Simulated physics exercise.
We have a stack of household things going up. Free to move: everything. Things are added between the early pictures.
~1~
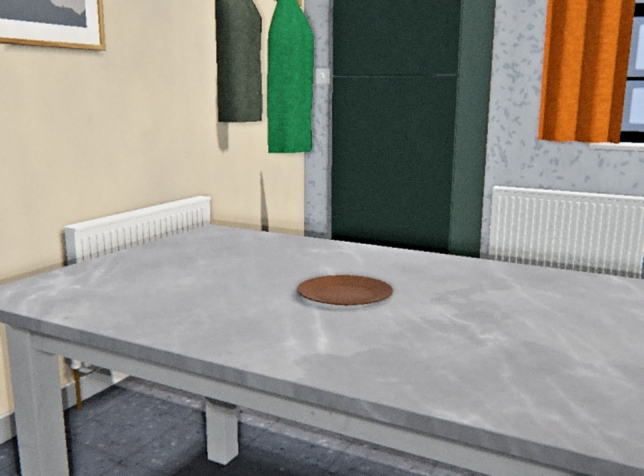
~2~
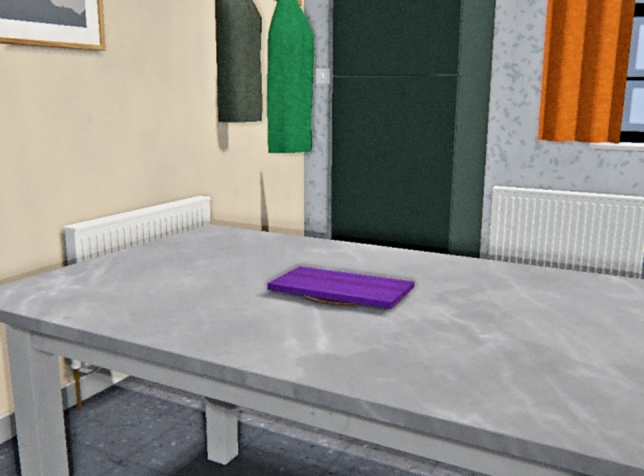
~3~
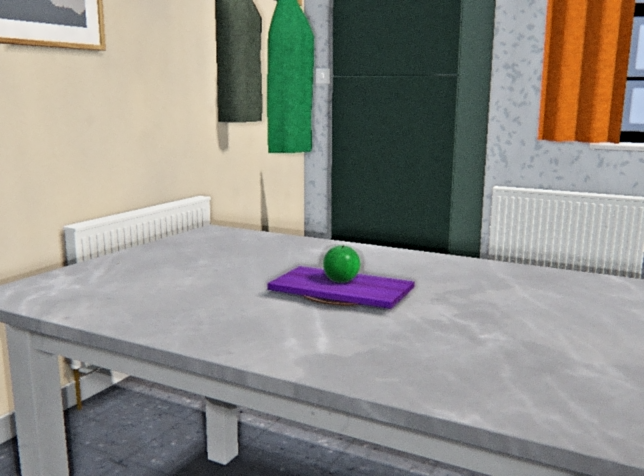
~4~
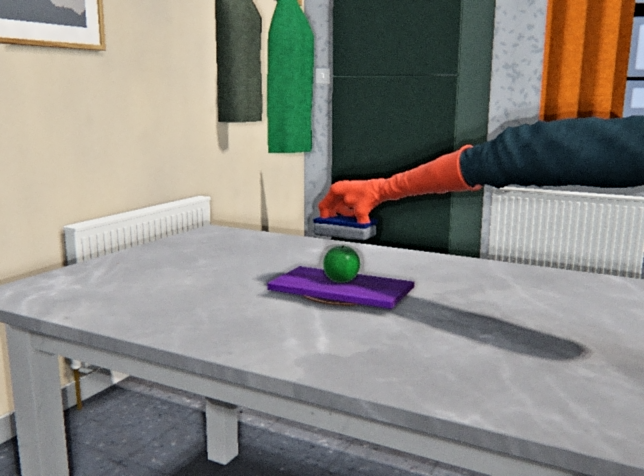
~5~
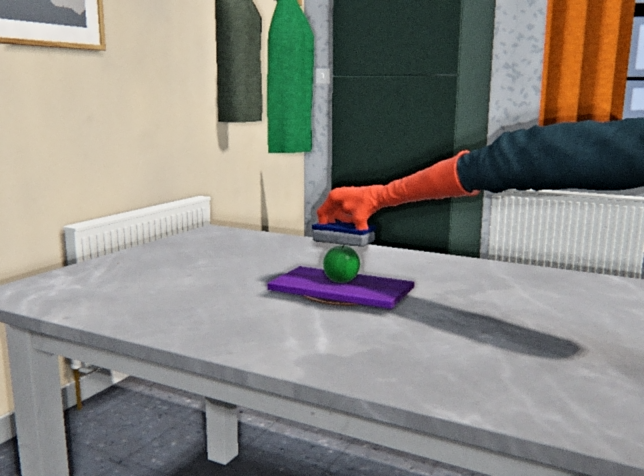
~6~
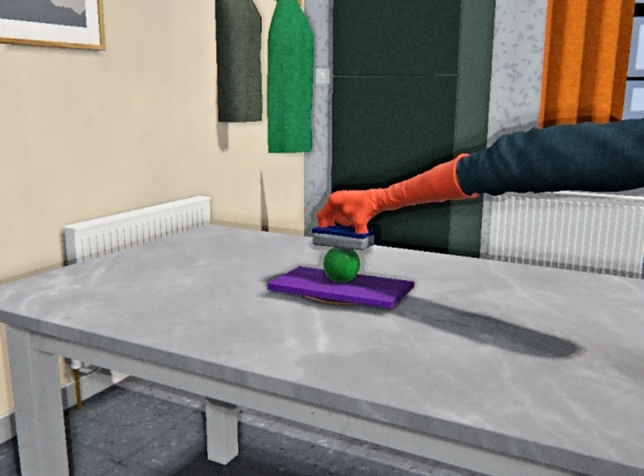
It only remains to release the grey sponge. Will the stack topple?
Yes, it topples.
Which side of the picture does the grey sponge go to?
It goes rightward.
Then, 1.00 s after the last picture, grey sponge tipped 26° from how it was near (352, 240).
Then, 1.40 s after the last picture, grey sponge now fallen.
Then, 1.90 s after the last picture, things are still on the move.
Then, 2.10 s after the last picture, as before.
At rest, fallen, grey sponge; the other 3 in place. Seen from the same camera at the end, grey sponge near (427, 294). The pile gives way.
